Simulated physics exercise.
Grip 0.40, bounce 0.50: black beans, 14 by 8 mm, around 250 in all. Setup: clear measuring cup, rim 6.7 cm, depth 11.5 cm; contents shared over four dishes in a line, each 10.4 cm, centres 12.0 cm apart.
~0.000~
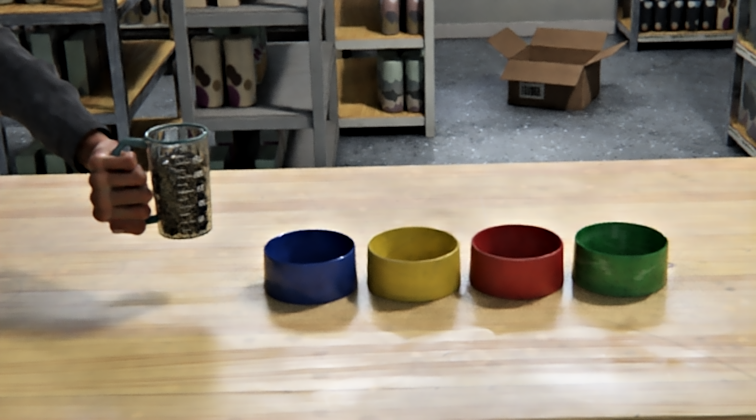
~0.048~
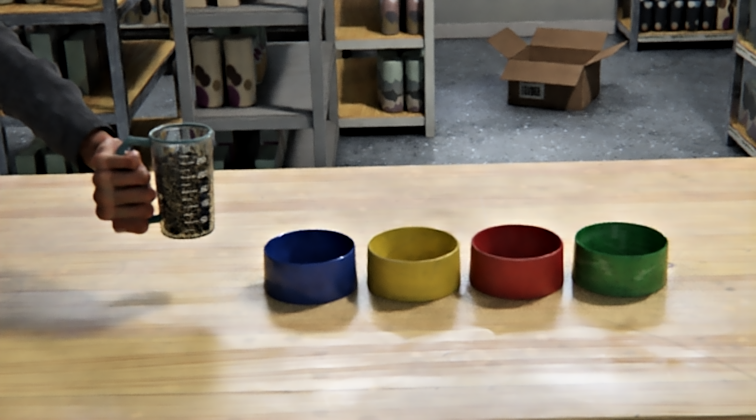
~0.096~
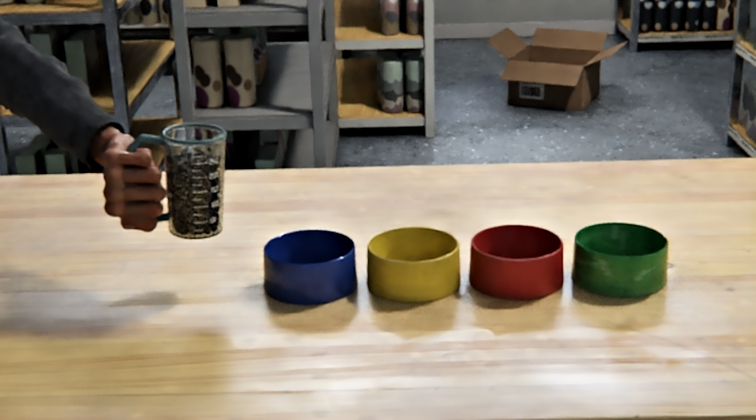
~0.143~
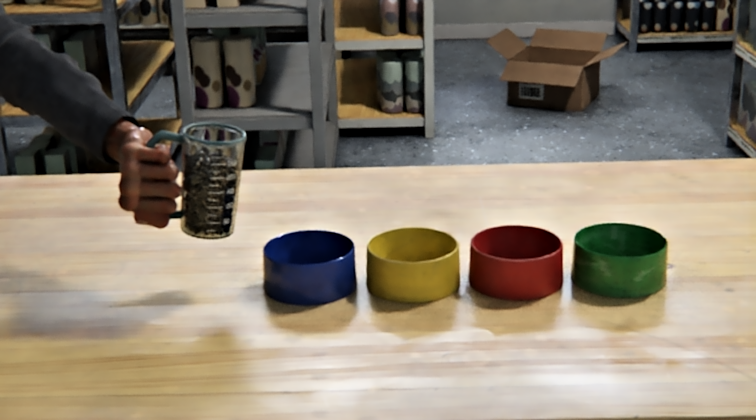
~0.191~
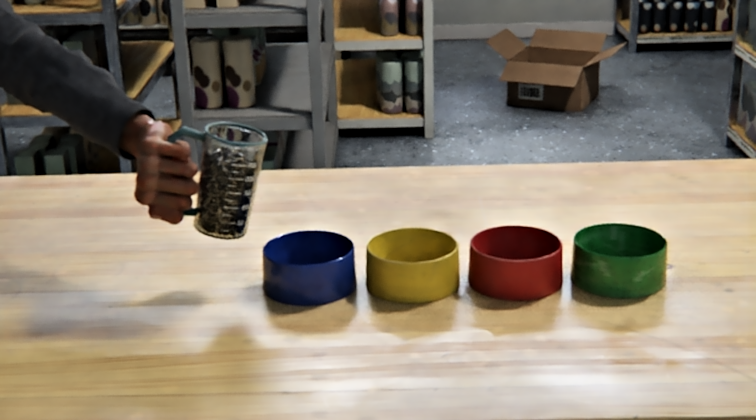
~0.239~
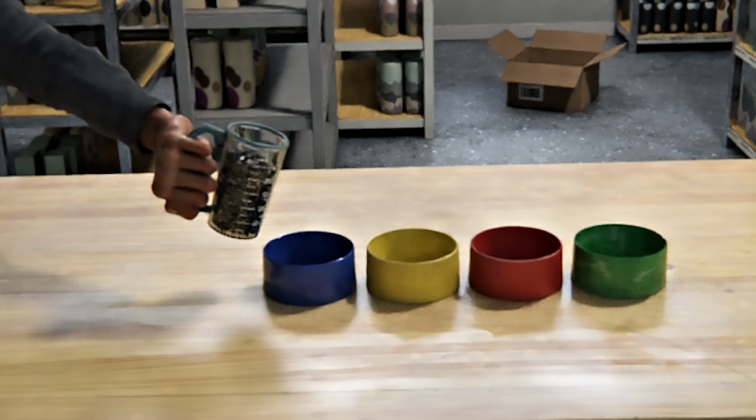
In this clip, a hand holds a clear measuring cup of dark beans above a wooden table, moves it right toward a row of blue, yellow, red and green dishes, and gradually leans it to the right near the blue dish.
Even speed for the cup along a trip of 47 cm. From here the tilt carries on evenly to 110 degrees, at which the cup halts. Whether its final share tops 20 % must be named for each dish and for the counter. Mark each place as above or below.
Marks: Red below, blue below, green above, yellow below, counter above.
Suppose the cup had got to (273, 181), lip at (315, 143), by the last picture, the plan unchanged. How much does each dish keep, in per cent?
Red 0, blue 0, green 90, yellow 0.
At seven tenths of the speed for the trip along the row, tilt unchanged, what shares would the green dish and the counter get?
In that case: Green 70, and counter 20.
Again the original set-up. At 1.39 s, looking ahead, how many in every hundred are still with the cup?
It should be near 35 per cent.
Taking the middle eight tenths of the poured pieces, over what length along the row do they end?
That stretch comes to around 20 cm.
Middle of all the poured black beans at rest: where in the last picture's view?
Somewhere around (645, 270) in the final frame.
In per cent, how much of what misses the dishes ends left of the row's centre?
0 %.
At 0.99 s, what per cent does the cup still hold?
Reading: Approx. 100 %.
After 0.69 s, tilt 63 degrees; cup holds 100 %.
After 0.99 s, tilt 93 degrees; cup holds 100 %.
After 1.39 s, tilt 110 degrees; cup holds 35 %, green 35 %.
In the end, at 2.7 s, red 0 %, blue 0 %, green 60 %, yellow 0 %, counter 40 %.
